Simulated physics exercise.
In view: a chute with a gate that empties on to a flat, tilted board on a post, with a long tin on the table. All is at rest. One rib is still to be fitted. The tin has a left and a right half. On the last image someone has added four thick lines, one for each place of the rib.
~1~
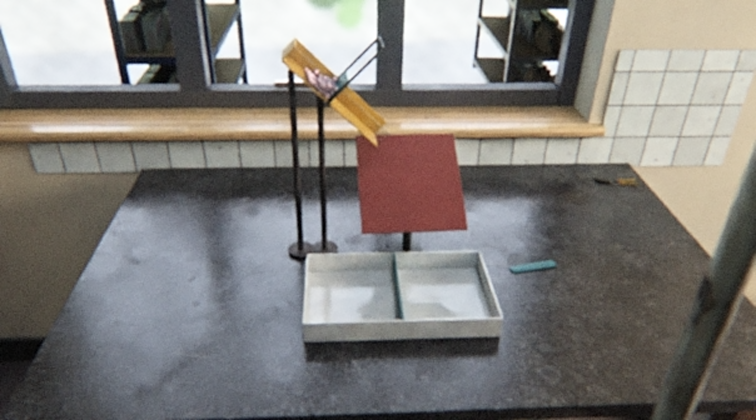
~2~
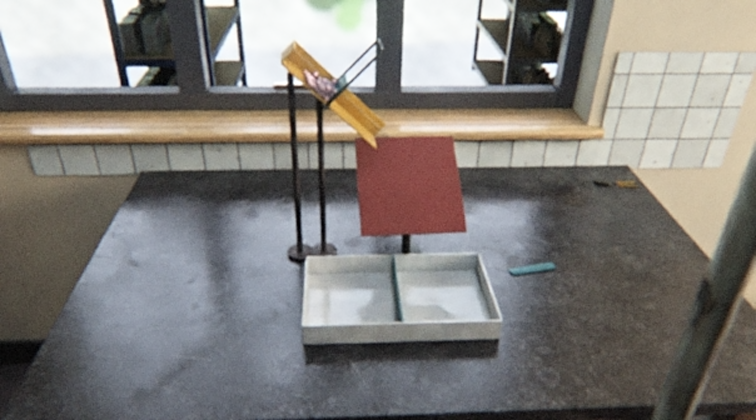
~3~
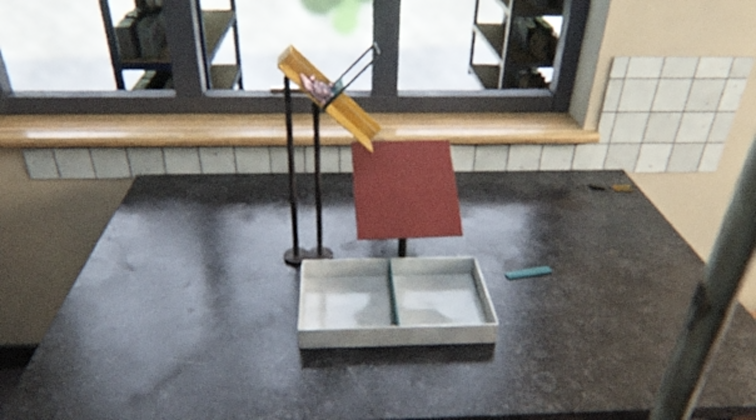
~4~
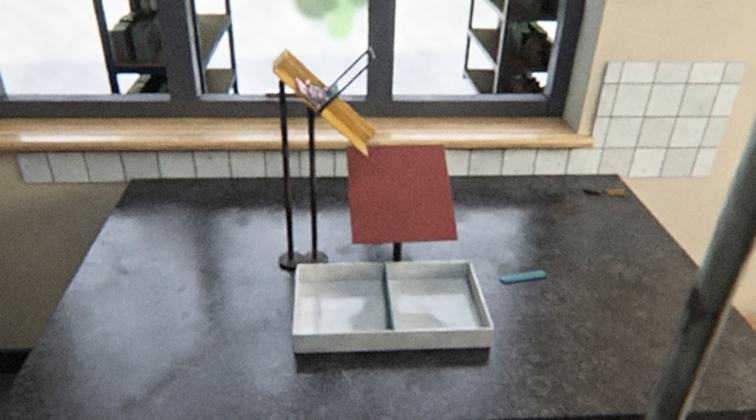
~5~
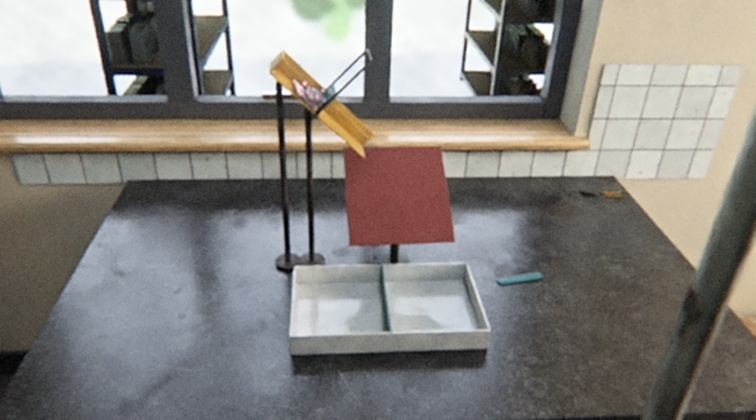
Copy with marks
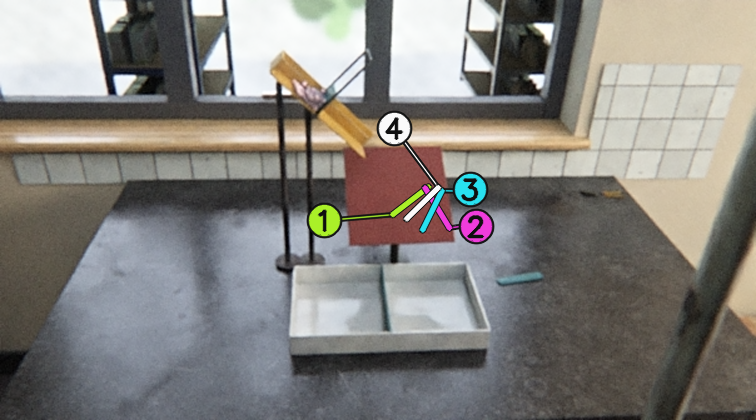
On a dark table by a window, a gated chute, red board and divided tin stay still.
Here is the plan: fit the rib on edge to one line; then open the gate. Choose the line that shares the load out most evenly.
4.
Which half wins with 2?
Right.
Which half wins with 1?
Left.
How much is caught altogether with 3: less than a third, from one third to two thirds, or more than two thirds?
More than two thirds.
On the marked copy, line 1 from (428, 186) to (392, 214); line 2 from (425, 187) to (449, 228); line 3 from (442, 190) to (422, 230); line 4 from (438, 187) to (406, 218).
With 1, of what is caught, the larger part in the left half, roughly a quarter in the right.
With 2, of what is caught, just a few in the left half, almost all in the right.
With 3, of what is caught, about a tenth in the left half, almost all in the right.
With 4, of what is caught, roughly two thirds in the left half, roughly a third in the right.
